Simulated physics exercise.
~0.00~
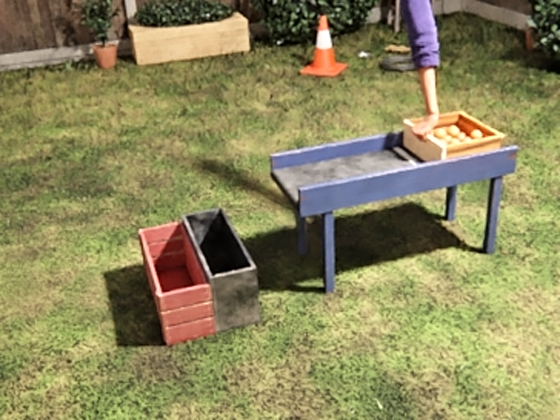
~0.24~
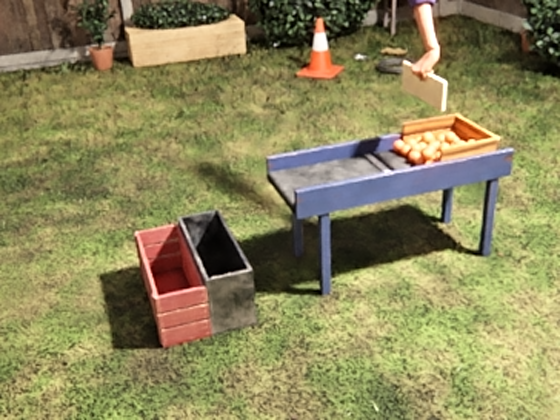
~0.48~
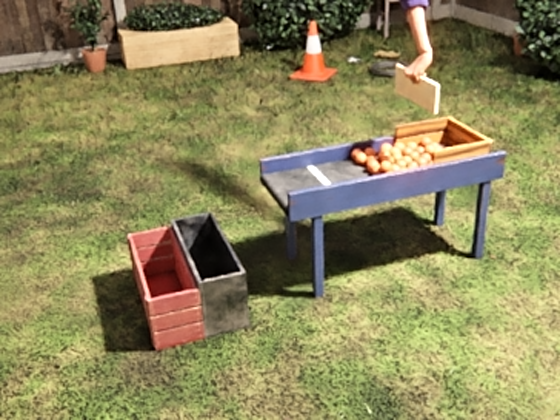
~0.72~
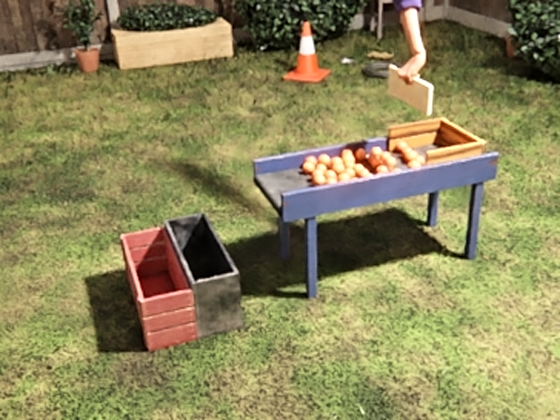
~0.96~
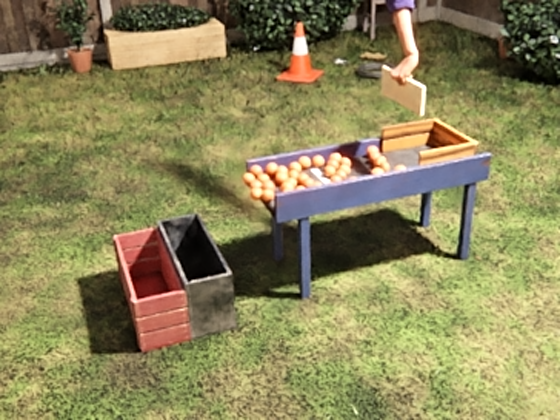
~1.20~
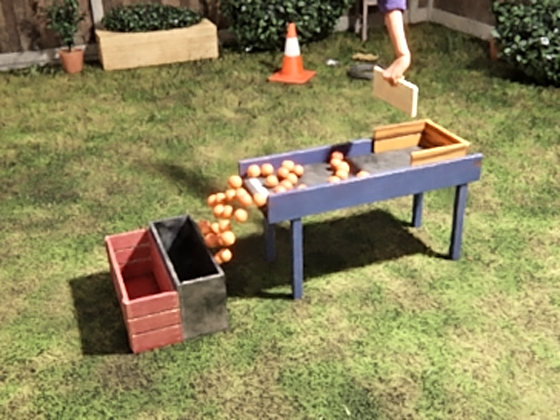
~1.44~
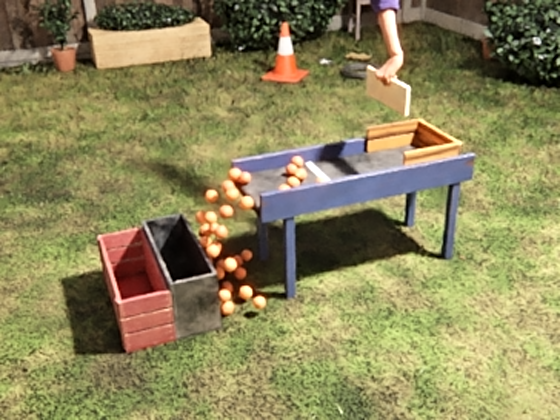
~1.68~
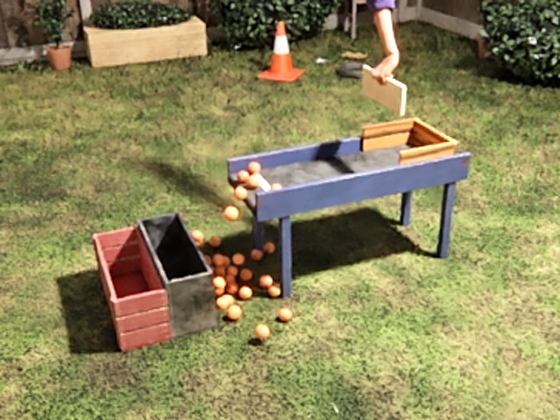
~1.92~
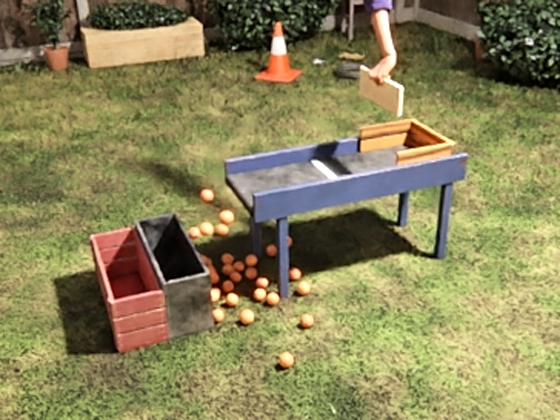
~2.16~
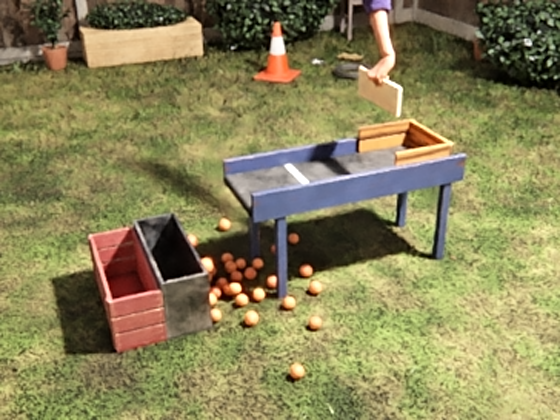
An arm in a purple sleeve reaches down to a pale gate at the wooden pen on the right end of a blue table-like belt, seen from above in a sunlit garden. A black box and a red bin stand side by side on the grass at lower left, with an orange cone behind. The hand lifts the gate, and the oranges ride left along the dark belt in a loose cluster. They spill off its end, dropping short of the black box. The last ones fall and scatter, leaving all the oranges on the grass between box and belt.
